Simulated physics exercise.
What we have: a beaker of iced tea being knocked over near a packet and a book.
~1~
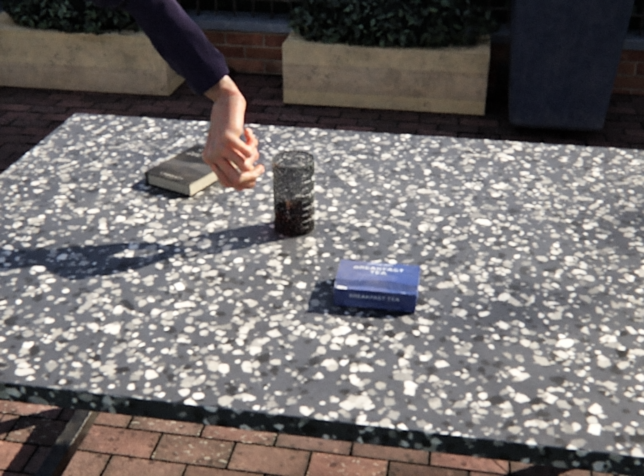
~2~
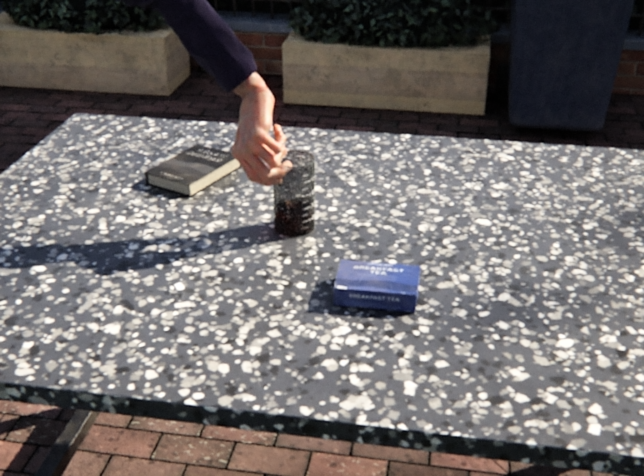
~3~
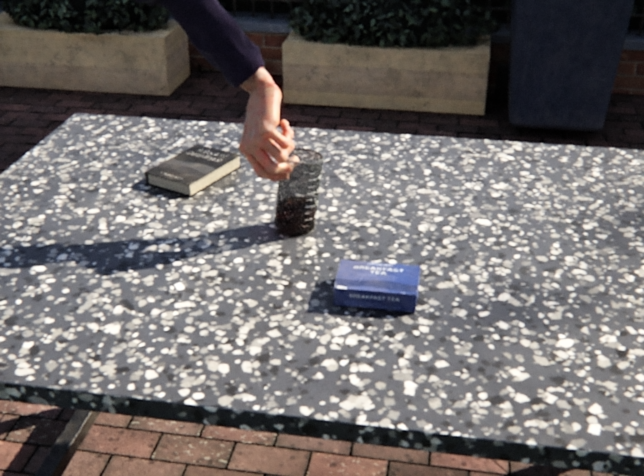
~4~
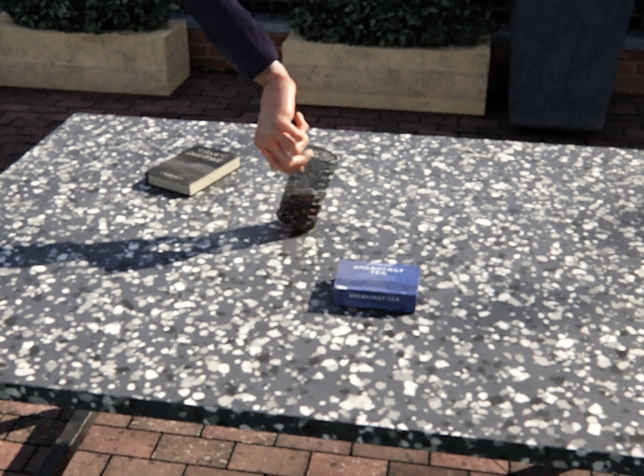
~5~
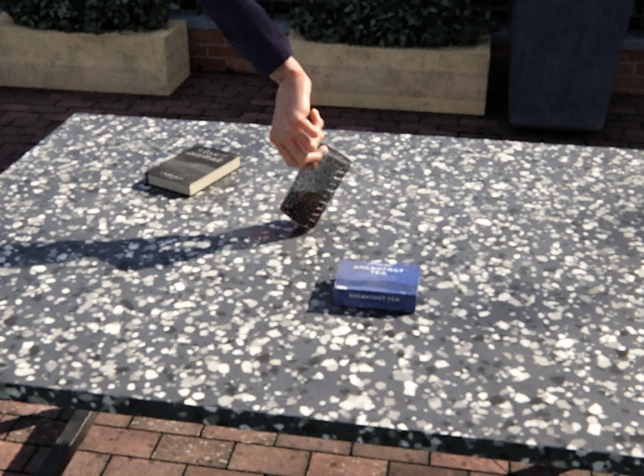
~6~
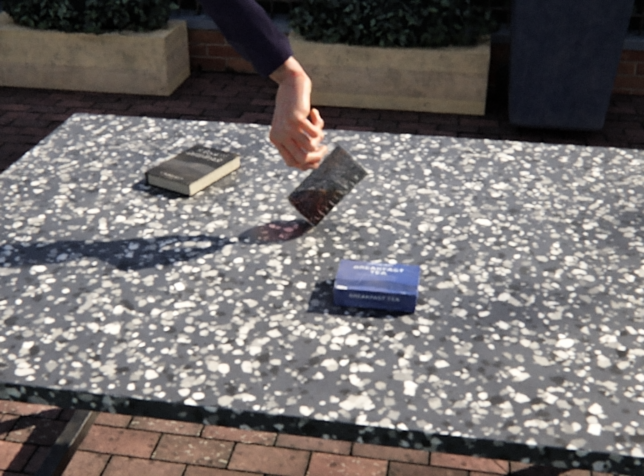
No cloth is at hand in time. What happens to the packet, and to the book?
The packet remains untouched and the book remains untouched.
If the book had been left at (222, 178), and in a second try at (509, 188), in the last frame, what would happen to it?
One: It escapes. Two: It ends up in the puddle.
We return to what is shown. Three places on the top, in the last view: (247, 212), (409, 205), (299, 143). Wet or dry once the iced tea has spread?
The first is not reached; the next in the puddle; the last untouched.
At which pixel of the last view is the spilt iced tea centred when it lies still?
Around (503, 192).
Soon after, the puddle covers about as much as a plate; the packet is dry; the book is dry.
Later, the puddle covers about as much as a tray; the packet is dry; the book is dry.
In the end, the puddle covers about as much as a tray; the packet is dry; the book is dry.
